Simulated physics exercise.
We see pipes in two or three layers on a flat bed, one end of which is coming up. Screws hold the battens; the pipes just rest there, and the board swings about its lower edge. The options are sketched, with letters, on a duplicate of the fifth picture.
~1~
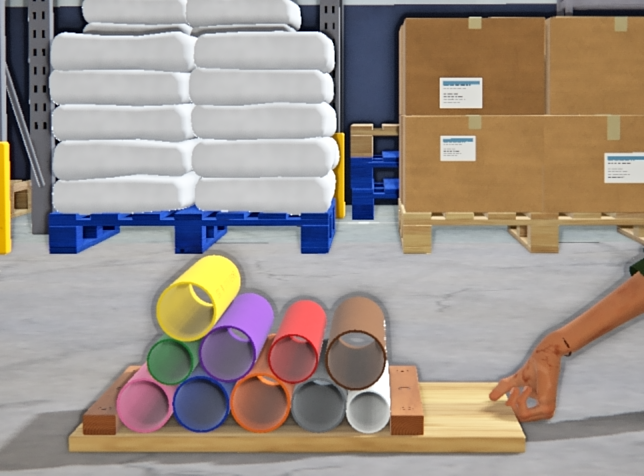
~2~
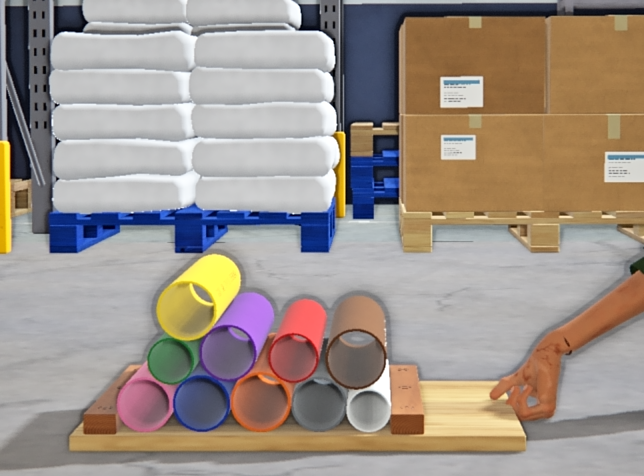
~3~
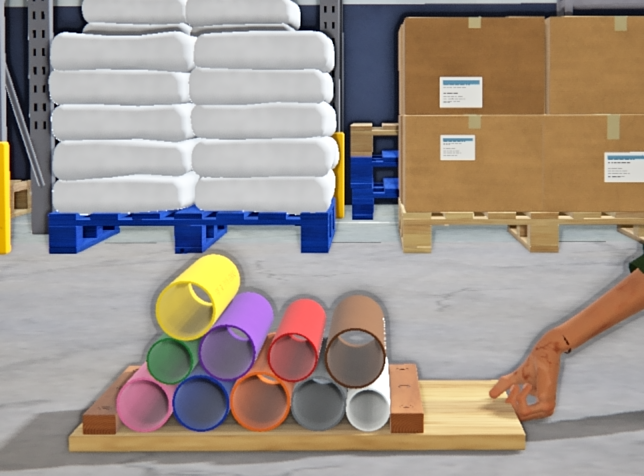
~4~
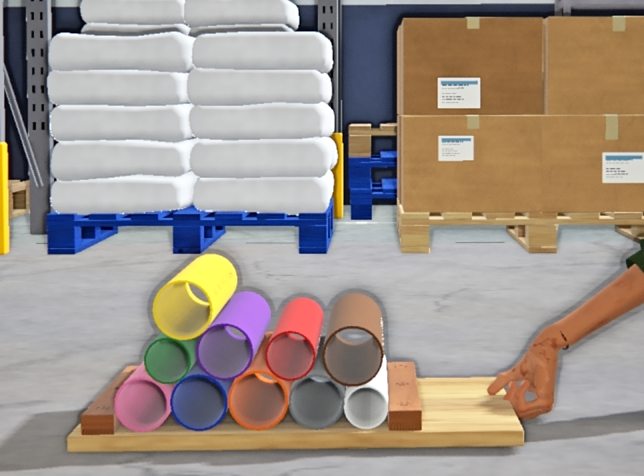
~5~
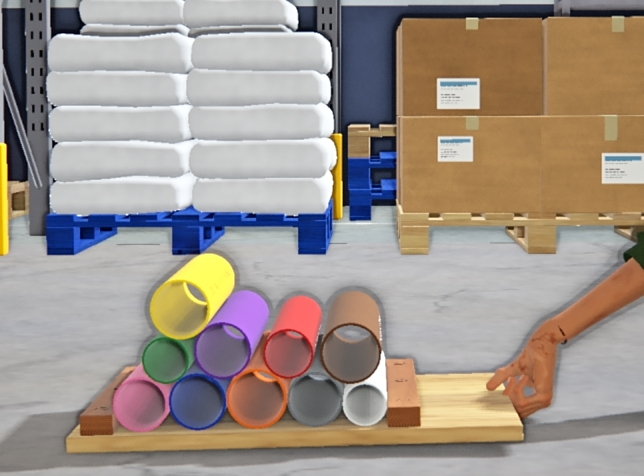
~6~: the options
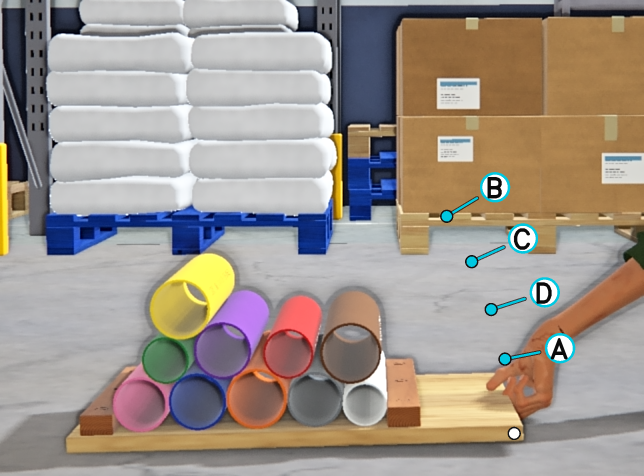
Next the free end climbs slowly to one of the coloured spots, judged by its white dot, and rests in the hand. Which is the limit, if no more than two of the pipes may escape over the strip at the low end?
No higher than C.
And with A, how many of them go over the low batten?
At A the number is none.
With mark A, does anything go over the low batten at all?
No.
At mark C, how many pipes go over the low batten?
With C, one.
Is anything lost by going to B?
Yes.
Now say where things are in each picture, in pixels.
Board (303, 405); pink pipe (144, 405); blue pipe (201, 404), in the first picture.
Blue pipe (201, 403); orange pipe (261, 402), in the second picture.
Board (303, 404); white pipe (368, 409), in the third picture.
Board (301, 402); pink pipe (142, 405); blue pipe (199, 403), in the fourth picture.
Board (301, 400); pink pipe (141, 404); blue pipe (197, 402), in the fifth picture.
On the marked copy, A at (505, 359); B at (447, 216); C at (471, 262); D at (491, 309); the white dot at (514, 434).
Taking C. A third of the way, board at 15°.
Two thirds of the way, board at 24°.
When it is over, board at 24°, one over the low batten (yellow).
As for the rest, A none over the low batten; B three over the low batten (purple, green, yellow); D one over the low batten (yellow).
